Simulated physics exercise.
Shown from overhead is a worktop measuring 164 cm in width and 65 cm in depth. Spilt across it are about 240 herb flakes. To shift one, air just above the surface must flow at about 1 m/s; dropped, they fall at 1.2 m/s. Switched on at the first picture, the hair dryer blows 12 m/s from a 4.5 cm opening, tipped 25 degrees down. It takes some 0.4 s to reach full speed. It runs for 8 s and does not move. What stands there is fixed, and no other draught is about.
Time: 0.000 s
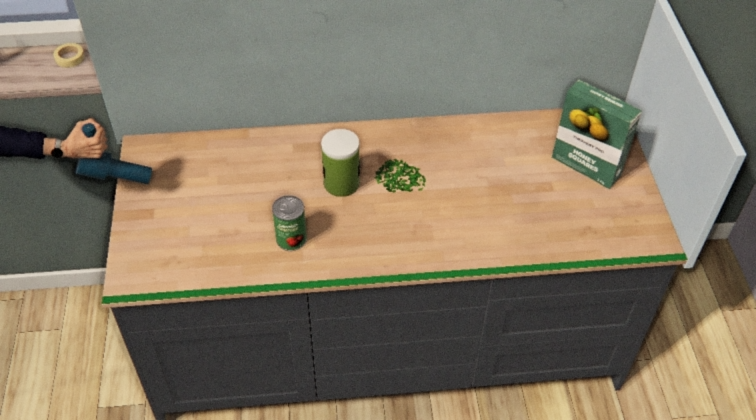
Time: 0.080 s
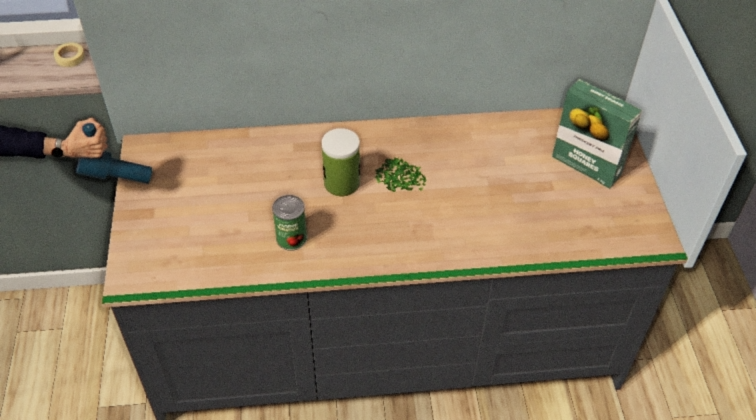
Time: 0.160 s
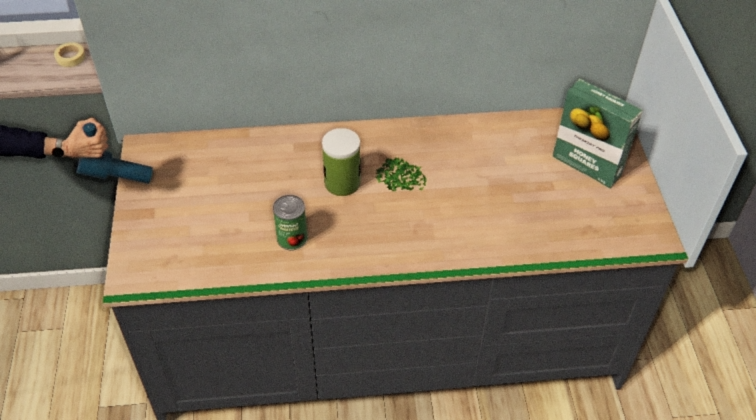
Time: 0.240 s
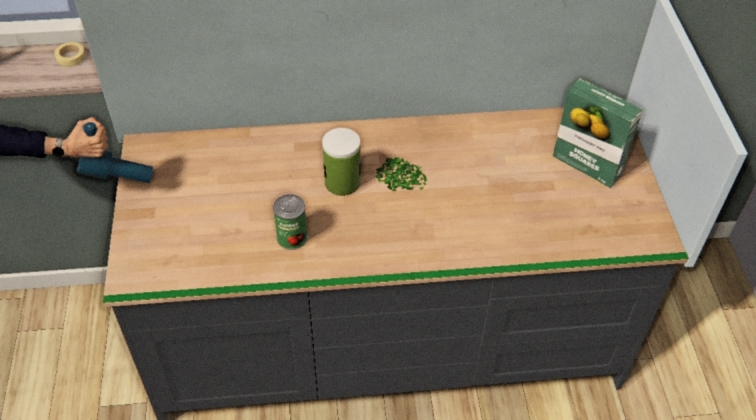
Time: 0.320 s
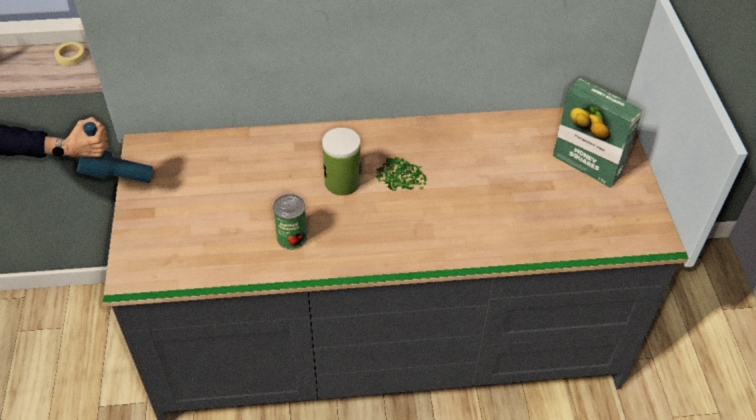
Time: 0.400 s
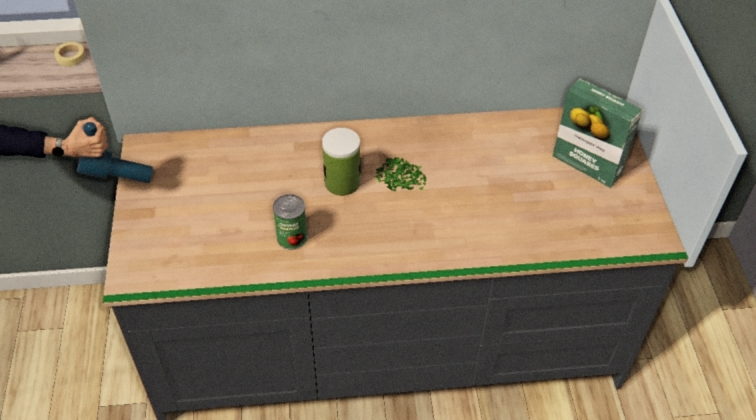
Nothing visibly moves on a pale wooden worktop with a green front edge, seen from above over dark cabinets in a room with grey walls. A hand at the left holds a teal hair dryer pointing right, towards a white-topped green jar, a green tin in front, scattered green herb flakes and a green box by a white panel. The hand, dryer, flakes and camera all stay still throughout.
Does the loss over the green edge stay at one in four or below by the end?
The loss never goes past a quarter.
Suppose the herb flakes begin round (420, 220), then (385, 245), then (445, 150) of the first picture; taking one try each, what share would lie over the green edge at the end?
First try 70 %, second 50 %, third 0 %.
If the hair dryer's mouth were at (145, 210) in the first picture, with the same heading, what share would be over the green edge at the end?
Some 5 %.
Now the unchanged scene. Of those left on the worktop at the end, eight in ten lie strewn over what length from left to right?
50 centimetres or so.
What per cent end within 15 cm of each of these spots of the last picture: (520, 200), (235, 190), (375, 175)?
First spot near 0 %, second near 0 %, third near 70 %.
After 1.6 s, 0 % are over the green edge; the middle of those still in play is near (405, 175); 7 % have settled or left.
After 2.6 s, 0 % are over the green edge; the middle of those still in play is near (405, 175); 11 % have settled or left.
After 4.4 s, 0 % are over the green edge; the middle of those still in play is near (411, 177); 20 % have settled or left.
After 8.0 s, at the end, 0 % are over the green edge; the middle of those still in play is near (411, 177).
